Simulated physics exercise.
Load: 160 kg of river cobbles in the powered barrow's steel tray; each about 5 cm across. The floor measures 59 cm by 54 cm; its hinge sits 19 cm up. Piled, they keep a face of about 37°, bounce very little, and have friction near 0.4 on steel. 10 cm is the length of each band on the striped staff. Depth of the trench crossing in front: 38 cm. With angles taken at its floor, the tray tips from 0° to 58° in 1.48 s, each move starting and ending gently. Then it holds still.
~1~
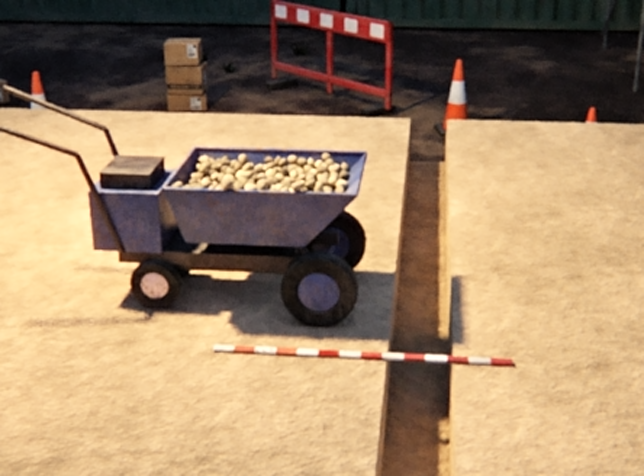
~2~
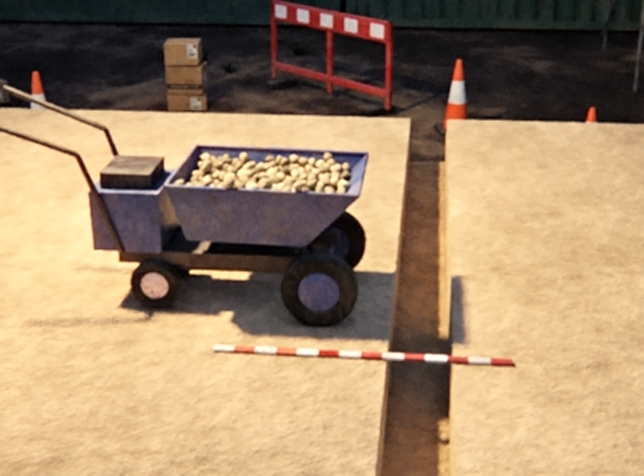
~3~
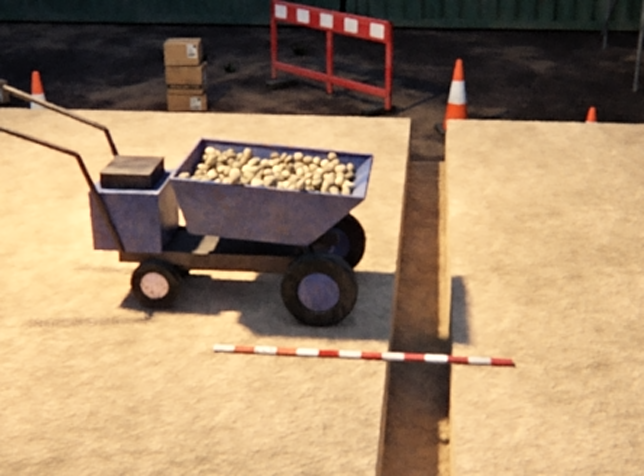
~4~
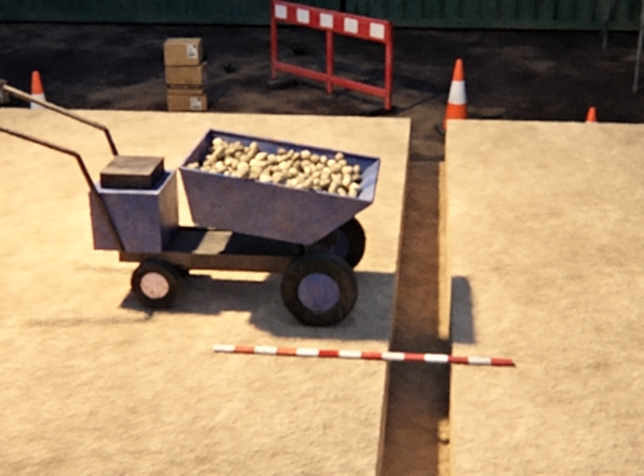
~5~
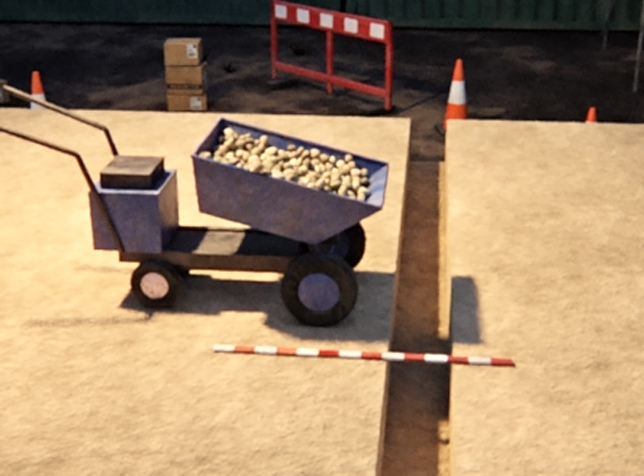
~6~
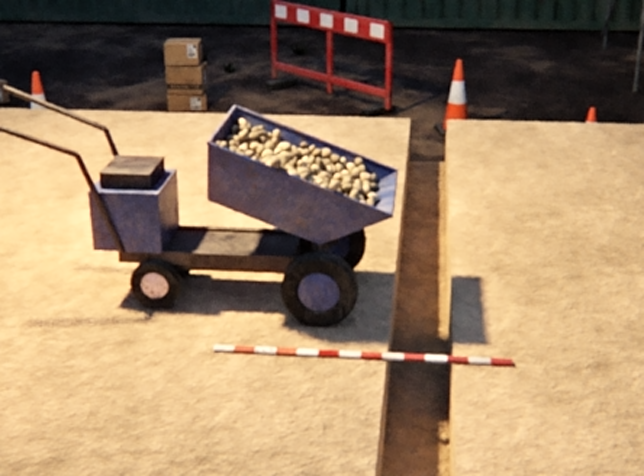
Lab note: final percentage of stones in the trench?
Approx. 43 %.
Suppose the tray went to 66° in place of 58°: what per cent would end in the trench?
Around 45 per cent would finish in the trench.
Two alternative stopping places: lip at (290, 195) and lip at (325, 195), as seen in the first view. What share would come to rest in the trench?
Estimates: 75 % then 70 %.
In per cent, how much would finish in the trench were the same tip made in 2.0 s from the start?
Probably about 45 in a hundred.
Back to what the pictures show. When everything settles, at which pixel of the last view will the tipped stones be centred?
Near (447, 300).
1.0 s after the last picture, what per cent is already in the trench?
5 per cent or so by then.
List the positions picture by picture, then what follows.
In the first picture, the tray is at 0°, its lip at (357, 196); the top of the load is at (286, 169).
In the second picture, the tray is at 1°, its lip at (359, 196); the top of the load is at (260, 166).
In the third picture, lip at (365, 199), floor tilted 4°, highest stones at (230, 162).
In the fourth picture, lip at (373, 203), floor tilted 9°, highest stones at (229, 152).
In the fifth picture, lip at (382, 209), floor tilted 14°, highest stones at (231, 142).
In the sixth picture, lip at (392, 216), floor tilted 21°, highest stones at (241, 132).
Then, 0.5 s after the last picture the floor is at 49°, 100 % in the tray; the foremost stones are at (420, 223).
Then, 1.0 s after the last picture the floor is at 58°, 80 % in the tray, 6 % in the trench, 14 % past the trench; the foremost stones are at (497, 312).
Then, 1.3 s after the last picture the floor is at 58°, 53 % in the tray, 11 % in the trench, 36 % past the trench; the foremost stones are at (578, 306).
Then, 3.3 s after the last picture the floor is at 58°, 17 % in the tray, 43 % in the trench, 40 % past the trench; the foremost stones are at (642, 295).
